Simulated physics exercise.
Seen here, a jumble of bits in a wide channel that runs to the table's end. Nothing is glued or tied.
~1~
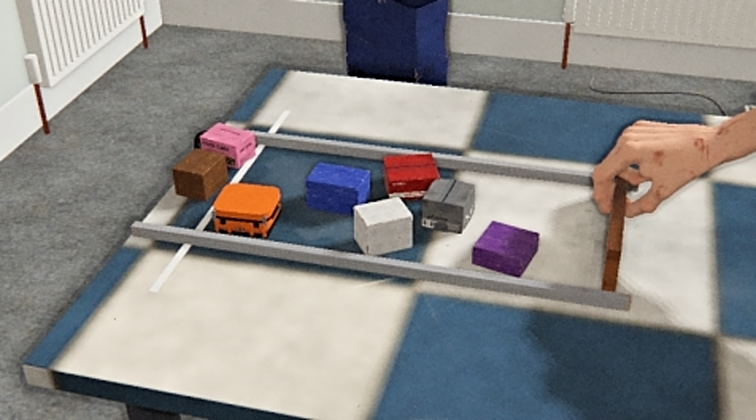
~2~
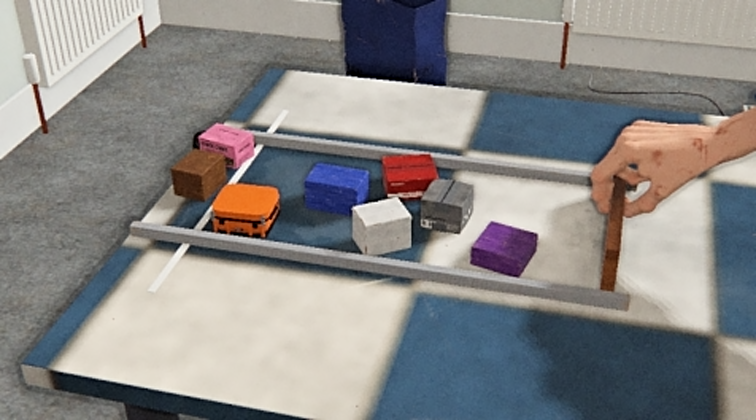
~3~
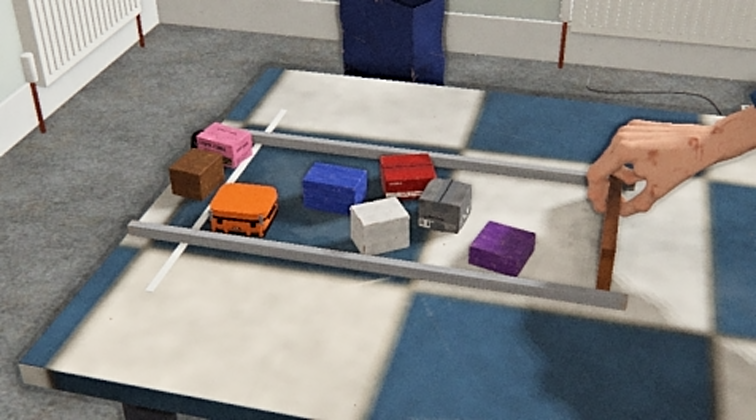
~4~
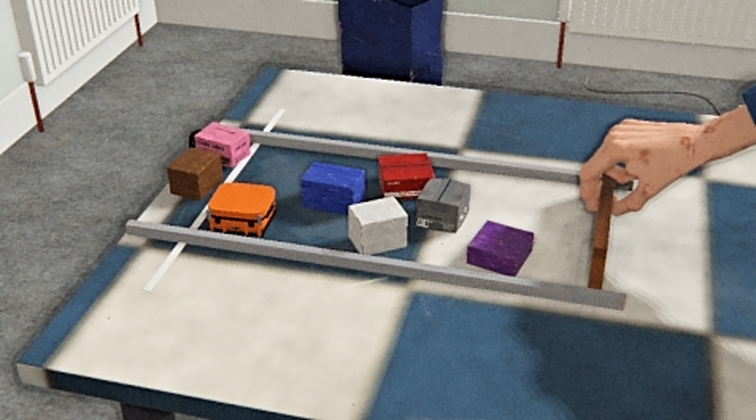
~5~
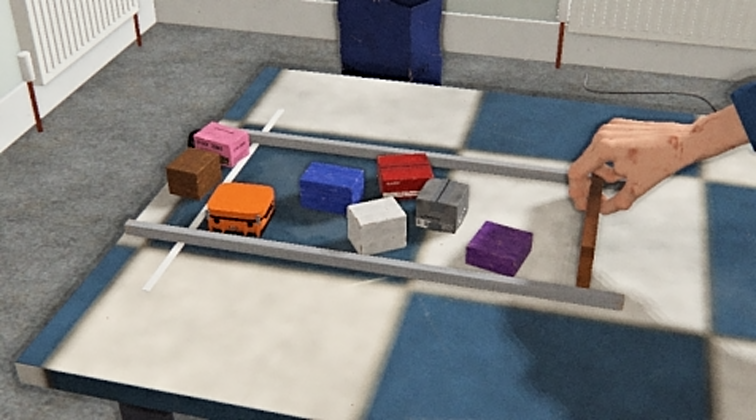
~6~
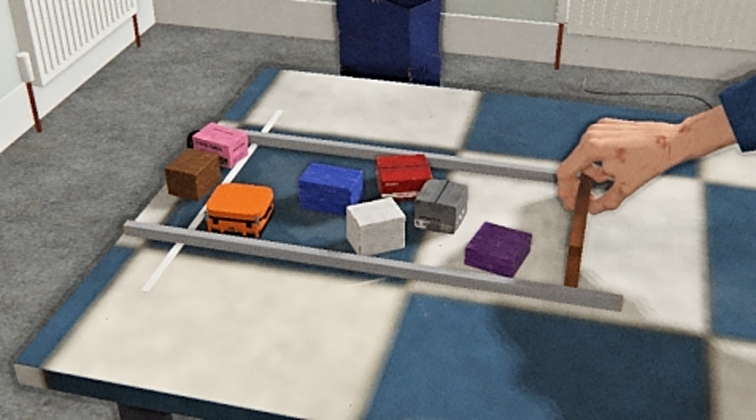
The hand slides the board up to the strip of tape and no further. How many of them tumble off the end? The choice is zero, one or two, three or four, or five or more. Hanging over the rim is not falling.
Outcome: The number that fall off is five or more.
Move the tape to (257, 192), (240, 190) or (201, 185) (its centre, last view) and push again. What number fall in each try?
Down on the floor: 2, 2 and 5.
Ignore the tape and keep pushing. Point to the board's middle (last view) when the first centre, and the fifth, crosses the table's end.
First at (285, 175), next at (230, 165).
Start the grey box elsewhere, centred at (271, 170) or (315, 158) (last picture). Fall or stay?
In that order, it goes over; tumbles off.
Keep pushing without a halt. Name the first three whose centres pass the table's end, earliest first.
In order: The brown block, the orange case, the pink box.
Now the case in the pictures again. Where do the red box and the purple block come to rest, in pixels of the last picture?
The red box stops around (220, 149); the purple block around (177, 206).
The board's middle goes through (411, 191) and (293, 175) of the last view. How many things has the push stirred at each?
First 4, then 7.
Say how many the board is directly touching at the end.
3 of them.
Soon after, none off yet; brown block at rest near (193, 174); pink box at rest near (221, 146); orange case at rest near (241, 210).
After that, none off yet; brown block at rest near (193, 174); pink box at rest near (221, 146); orange case moving near (232, 208).
And then, none off yet; brown block displaced about its own width near (168, 165); pink box at rest near (221, 146); orange case displaced well along near (150, 194).
In the end, the number that fall off is five or more; gone, white block, blue block, orange case, pink box and brown block.
